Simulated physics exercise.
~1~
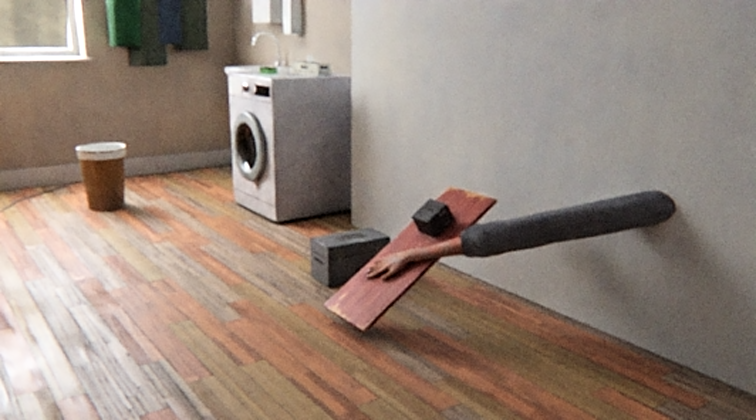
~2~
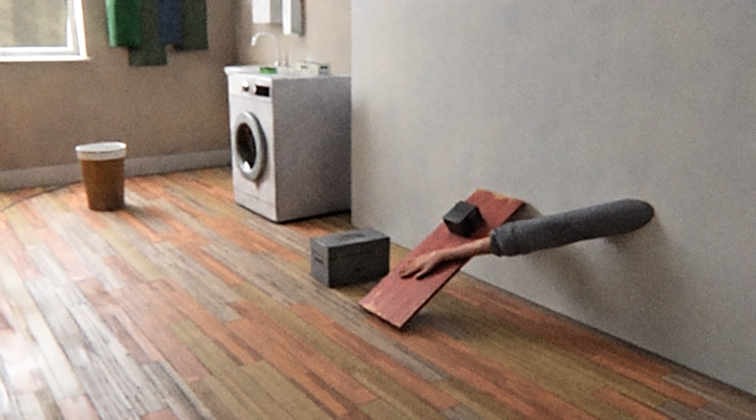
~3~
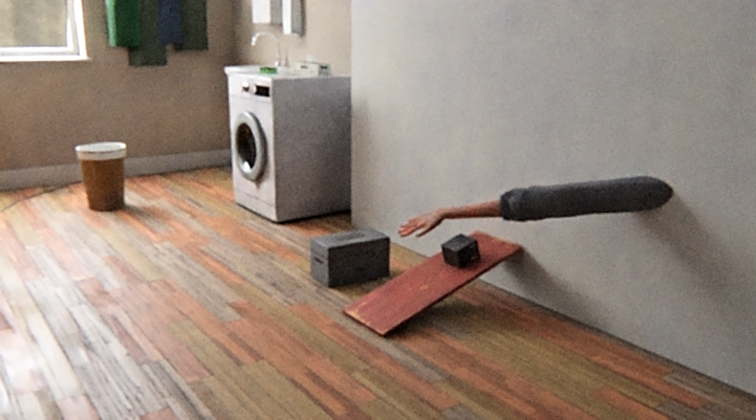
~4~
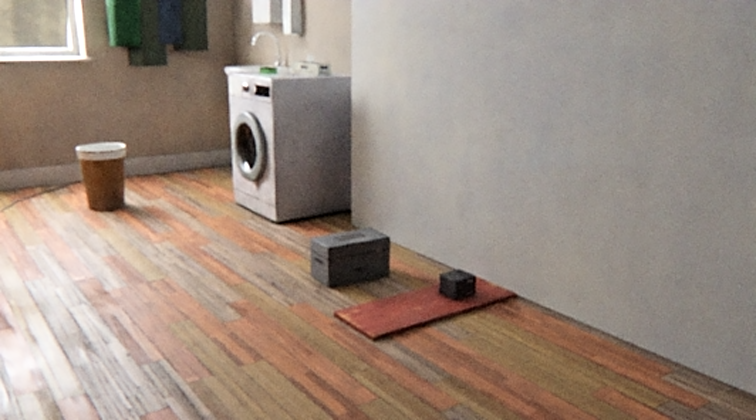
At the start, a hand in a dark grey sleeve, reaching out from the wall on the right, holds a tilted red board with a small dark block on it. A grey toolbox sits on the wooden floor nearby, with a washing machine behind. The arm moves the board to the right and sets it leaning at a slant near the wall. The hand then lets go and draws back, and the board slips down lower, the block still riding on it. Finally the arm is gone, and the board lies flat on the floor with the block on top, beside the unmoved toolbox.
